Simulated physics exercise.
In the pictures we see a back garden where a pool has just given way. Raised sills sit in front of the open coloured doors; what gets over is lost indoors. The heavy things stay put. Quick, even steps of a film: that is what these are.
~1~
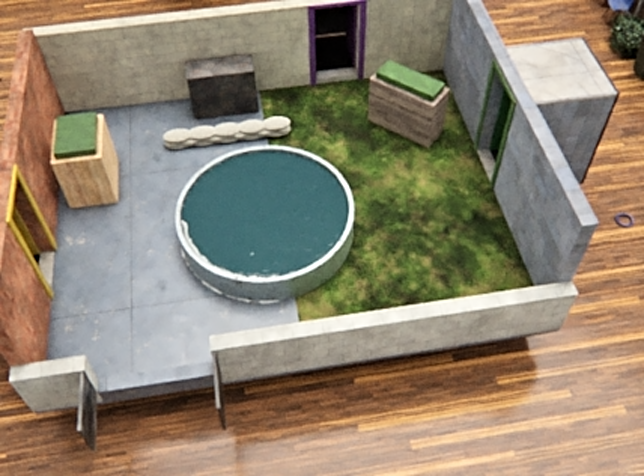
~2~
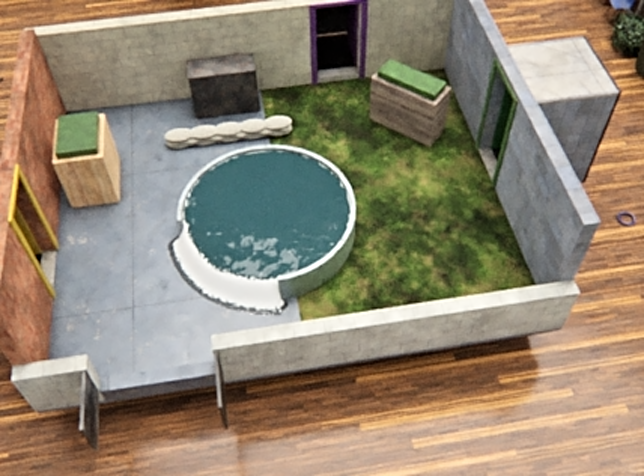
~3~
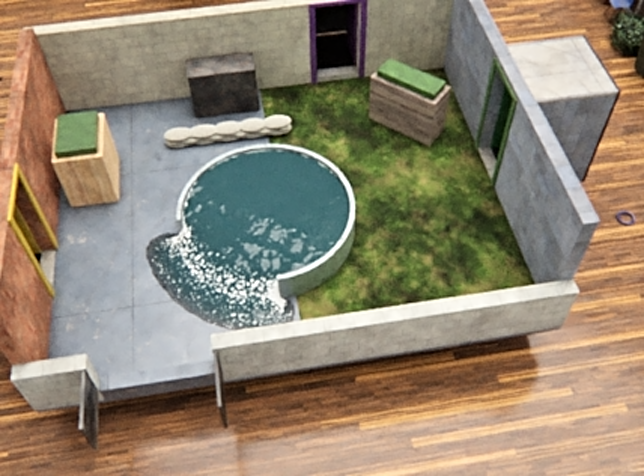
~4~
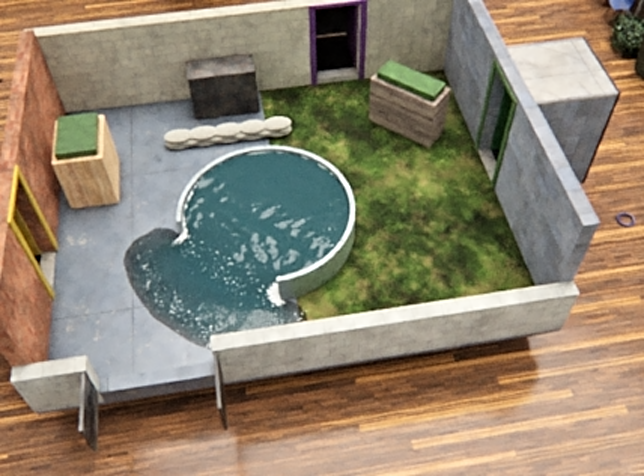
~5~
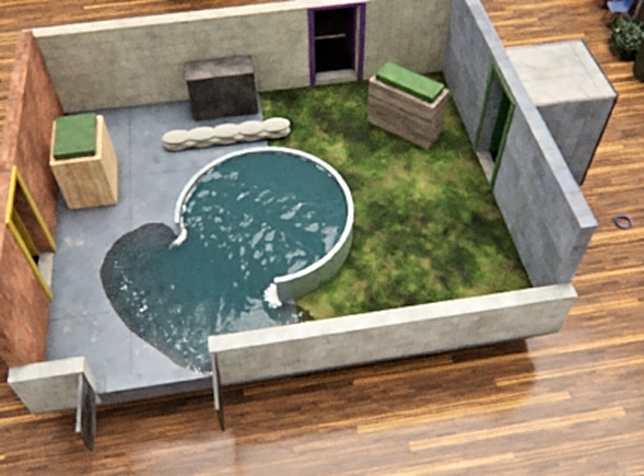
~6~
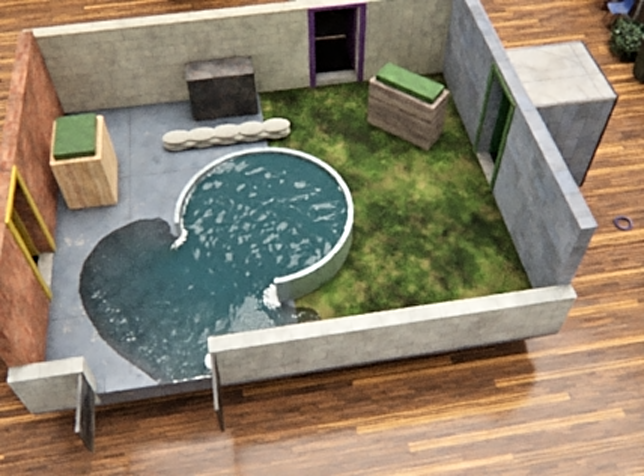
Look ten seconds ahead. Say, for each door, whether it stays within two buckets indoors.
The yellow door will be over the limit, the green door will be within bounds, the purple door will be within bounds.
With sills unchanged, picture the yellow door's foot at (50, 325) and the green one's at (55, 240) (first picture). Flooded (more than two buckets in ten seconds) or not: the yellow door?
My answer is that the yellow door goes beyond the limit.
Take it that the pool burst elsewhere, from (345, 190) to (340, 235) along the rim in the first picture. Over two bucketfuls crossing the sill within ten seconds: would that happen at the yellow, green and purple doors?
The yellow one falls short; the green one tops the mark; the purple one falls short.
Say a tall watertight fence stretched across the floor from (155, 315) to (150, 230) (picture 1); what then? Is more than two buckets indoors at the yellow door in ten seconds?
In that case the yellow one stays short.
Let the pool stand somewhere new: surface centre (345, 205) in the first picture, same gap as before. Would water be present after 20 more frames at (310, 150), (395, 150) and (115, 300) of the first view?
I'd say still dry for the first, still dry for the second and swamped for the third.
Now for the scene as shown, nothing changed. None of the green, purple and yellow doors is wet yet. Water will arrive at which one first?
My pick is the door marked yellow.
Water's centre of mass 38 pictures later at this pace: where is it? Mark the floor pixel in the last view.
I'd point to (219, 261).
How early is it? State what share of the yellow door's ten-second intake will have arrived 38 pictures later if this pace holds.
It works out at roughly 80 percent of the ten-second total.
A moment on, water covers 25 % of the floor; the yellow door under two buckets in, the green door not reached, the purple door not reached.
Next, water covers 25 % of the floor; the yellow door over two buckets in, the green door not reached, the purple door not reached.
Then, water covers 30 % of the floor; the yellow door over two buckets in, the green door not reached, the purple door not reached.
Later, water covers 55 % of the floor; the yellow door far over two buckets in, the green door not reached, the purple door not reached.
In the end, water covers 75 % of the floor; the yellow door far over two buckets in, the green door not reached, the purple door not reached.
